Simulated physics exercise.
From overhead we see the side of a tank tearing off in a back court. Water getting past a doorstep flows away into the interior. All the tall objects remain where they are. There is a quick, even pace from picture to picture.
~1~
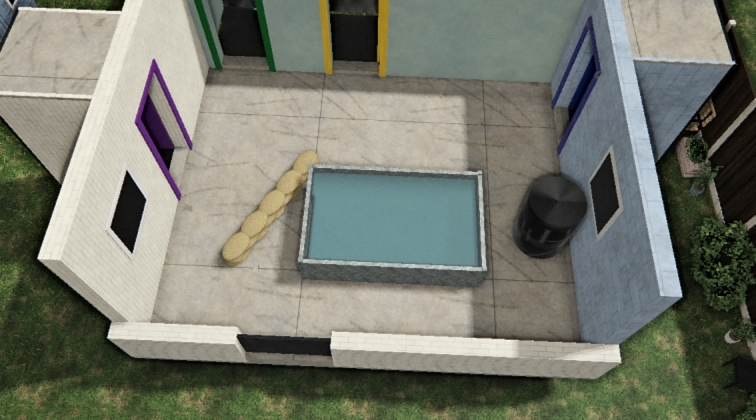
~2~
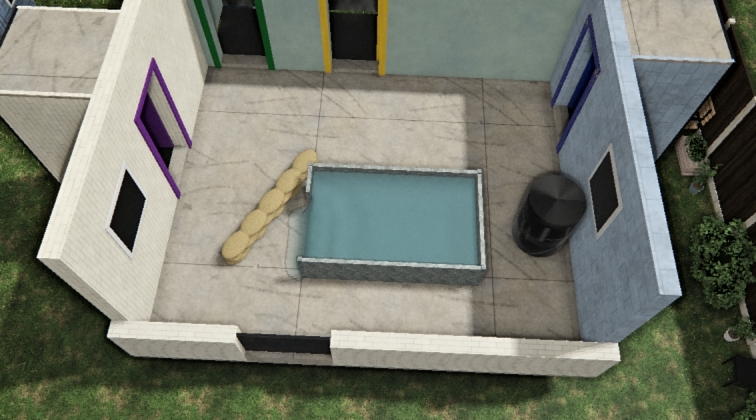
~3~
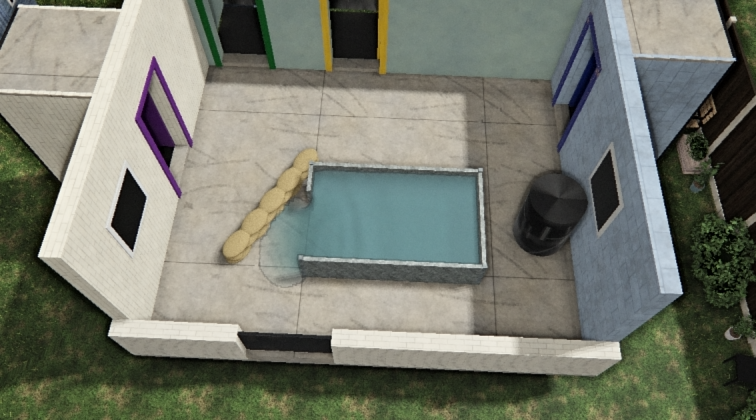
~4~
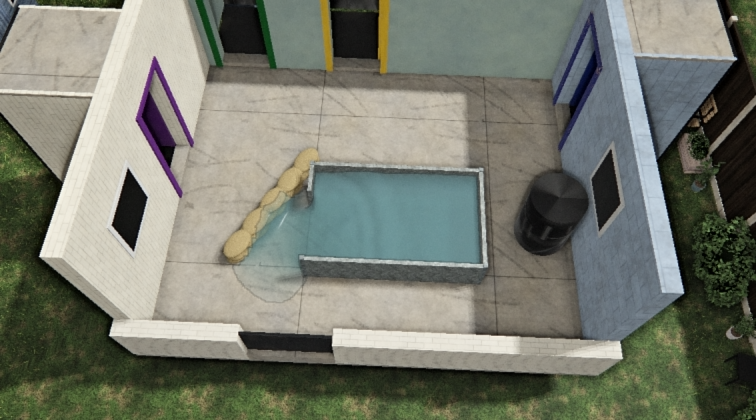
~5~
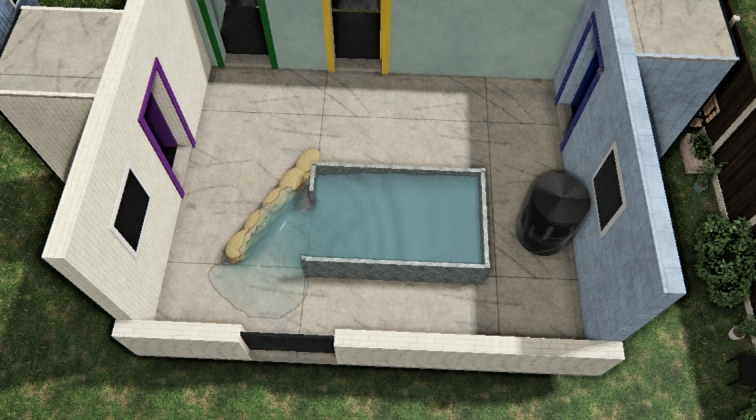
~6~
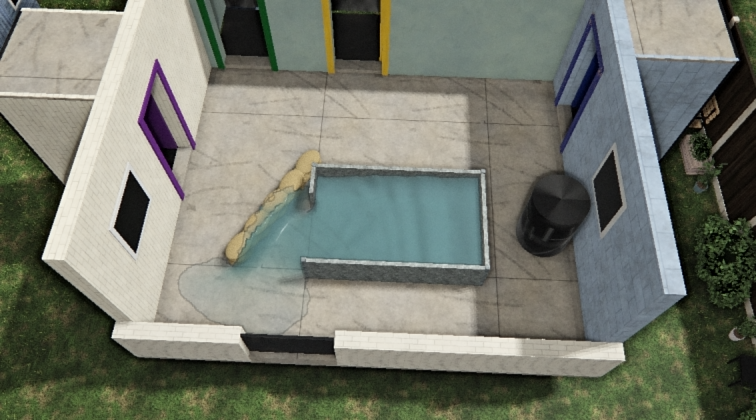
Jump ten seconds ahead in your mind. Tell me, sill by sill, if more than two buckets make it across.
As I see it, the yellow door holds up fine I think, the green door gets overrun I think, the blue door holds up fine I think, the purple door holds up fine I think.
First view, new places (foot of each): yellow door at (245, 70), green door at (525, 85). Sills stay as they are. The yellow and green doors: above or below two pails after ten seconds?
Yellow: Gets flooded; green: Does not flood.
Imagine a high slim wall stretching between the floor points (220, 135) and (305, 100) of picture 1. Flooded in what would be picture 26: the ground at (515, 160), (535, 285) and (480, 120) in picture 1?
In order: Untouched, untouched, untouched.
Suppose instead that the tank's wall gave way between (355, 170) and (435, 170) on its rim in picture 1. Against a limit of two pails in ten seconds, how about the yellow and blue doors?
So here's how it goes: Yellow runs over, while blue runs over.
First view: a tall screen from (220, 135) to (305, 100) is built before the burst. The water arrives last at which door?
I say the door marked blue.
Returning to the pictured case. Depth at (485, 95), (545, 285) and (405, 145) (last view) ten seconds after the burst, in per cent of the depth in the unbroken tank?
Going in order, that's 8, 18 and 6 %.
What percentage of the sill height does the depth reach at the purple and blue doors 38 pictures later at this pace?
Depth ratios, approx.: 60 and 10 percent.
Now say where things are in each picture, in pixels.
The open tank at (394, 218) is whole and still, in the first picture.
The front is at (303, 211), out from the gap at (308, 236), in the second picture.
Water pours out at (309, 236) and has run to (277, 279), in the third picture.
Water pours out at (310, 237) and has run to (238, 267), in the fourth picture.
Water pours out at (312, 237) and has run to (215, 277), in the fifth picture.
Water pours out at (312, 238) and has run to (186, 288), in the sixth picture.
A moment on, water covers 15 % of the floor; the yellow door not reached, the green door not reached, the blue door not reached, the purple door not reached.
Next, water covers 30 % of the floor; the yellow door not reached, the green door not reached, the blue door not reached, the purple door not reached.
Then, water covers 50 % of the floor; the yellow door not reached, the green door not reached, the blue door not reached, the purple door wet at the sill, nothing in.
Later, water covers 70 % of the floor; the yellow door wet at the sill, nothing in, the green door over two buckets in, the blue door not reached, the purple door wet at the sill, nothing in.
In the end, water covers 95 % of the floor; the yellow door under two buckets in, the green door over two buckets in, the blue door under two buckets in, the purple door wet at the sill, nothing in.
